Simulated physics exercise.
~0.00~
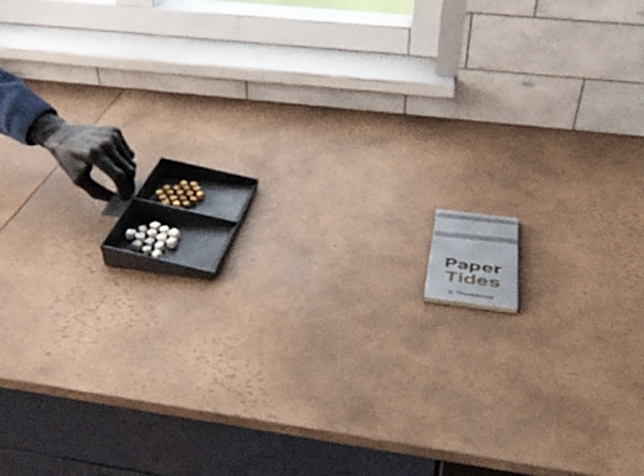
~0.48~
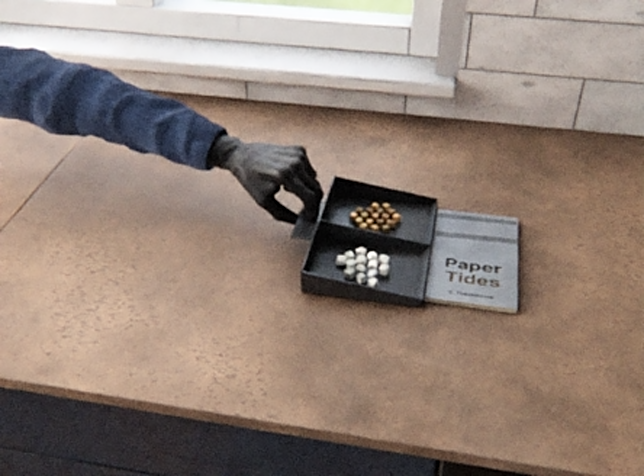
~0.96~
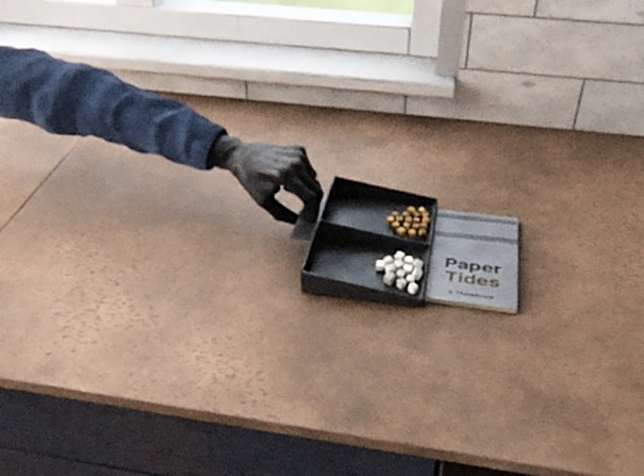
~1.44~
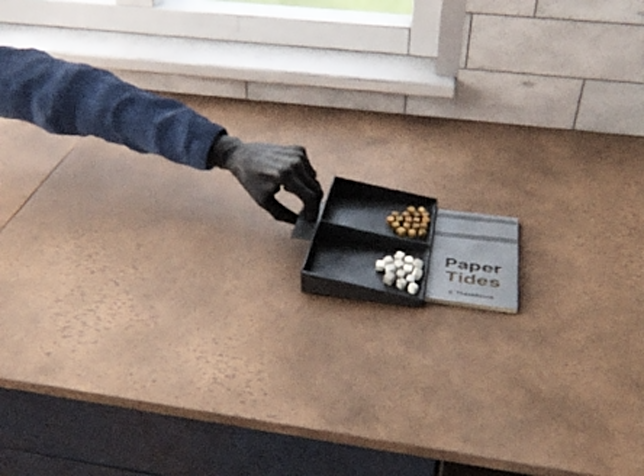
A hand pushed a black divided tray of white and golden-brown pieces rightward along a brown counter until it stopped against a thin grey book, and both little piles slid toward the front rim, staying inside as the book stayed put.
